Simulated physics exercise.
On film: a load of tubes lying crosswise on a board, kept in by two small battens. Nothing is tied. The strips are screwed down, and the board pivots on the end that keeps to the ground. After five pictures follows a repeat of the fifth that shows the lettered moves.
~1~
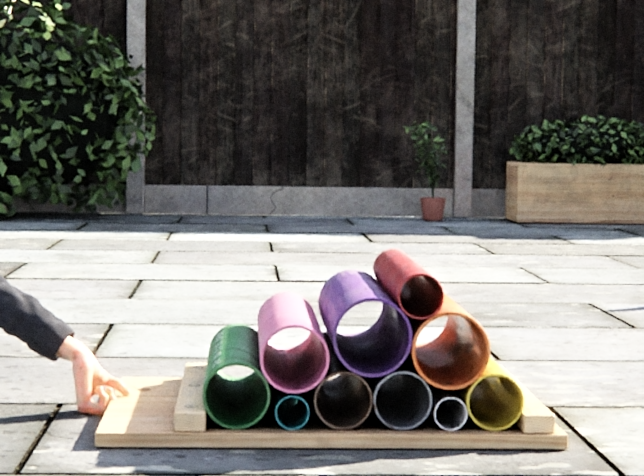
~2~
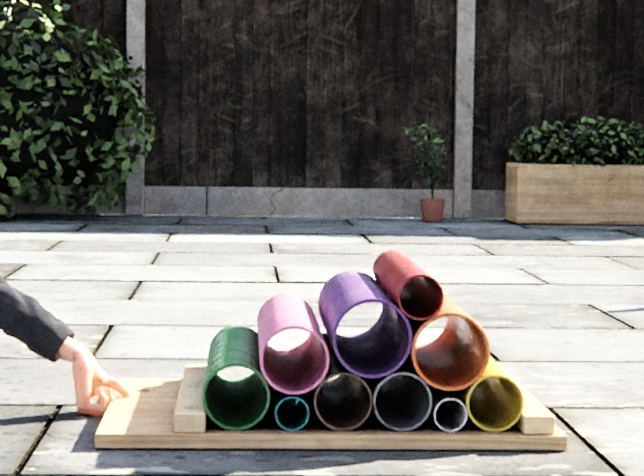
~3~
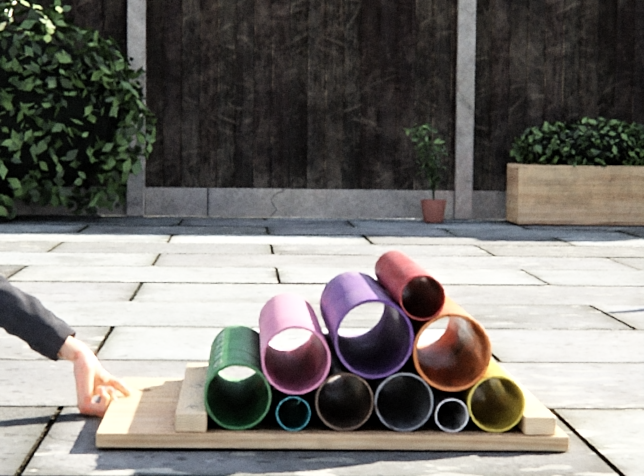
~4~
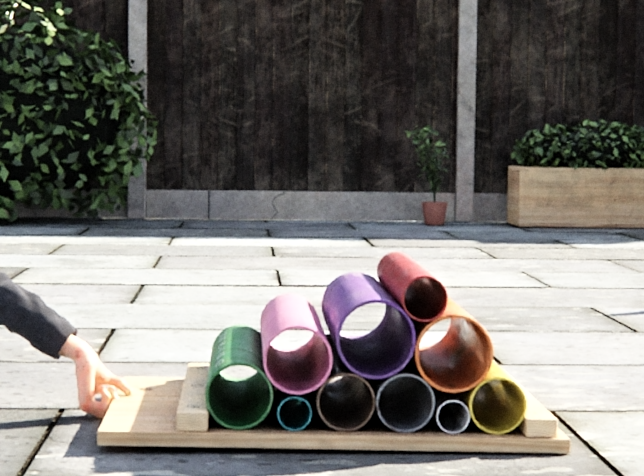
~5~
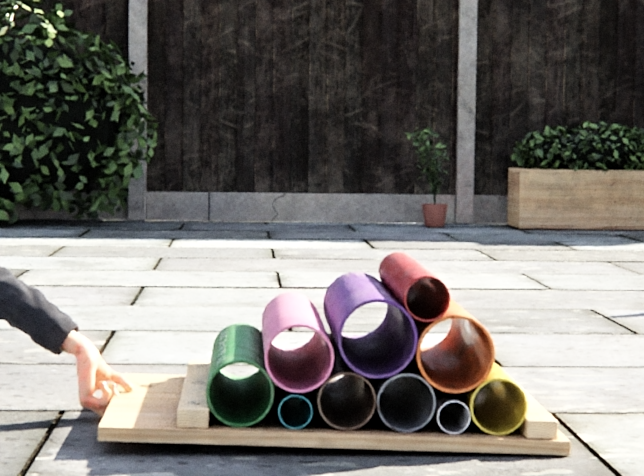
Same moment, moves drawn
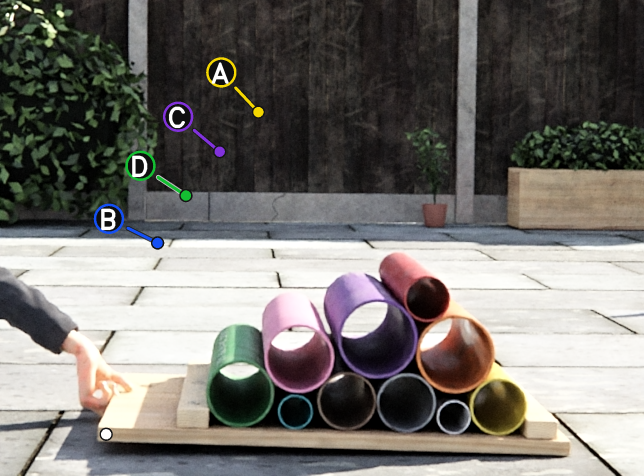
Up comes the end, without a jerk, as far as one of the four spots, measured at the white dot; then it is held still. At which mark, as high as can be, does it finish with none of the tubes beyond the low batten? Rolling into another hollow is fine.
Mark B is as high as it can go.
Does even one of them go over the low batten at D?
At D: Yes.
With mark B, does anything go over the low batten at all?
At B: No.
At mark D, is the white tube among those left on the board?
The white tube: Yes.
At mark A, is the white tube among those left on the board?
Yes, with A.
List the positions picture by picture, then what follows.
Orange tube (451, 351); purple tube (373, 338); pink tube (295, 359), in the first frame.
Pink tube (294, 360); red tube (421, 297), in the second frame.
Board (325, 403); green tube (238, 396); grey tube (404, 402), in the third frame.
Board (327, 403); green tube (239, 396); turquoise tube (295, 413), in the fourth frame.
Board (327, 403); green tube (240, 393); turquoise tube (296, 412), in the fifth frame.
On the marked copy, A at (258, 112); B at (158, 243); C at (220, 152); D at (186, 196); the white dot at (106, 434).
Following B. Soon after the start, board at 16°.
Later, board at 26°.
In the end, board at 26°, none over the low batten.
As for the rest, A four over the low batten (orange, purple, pink, red); C four over the low batten (orange, purple, pink, red); D three over the low batten (orange, purple, red).
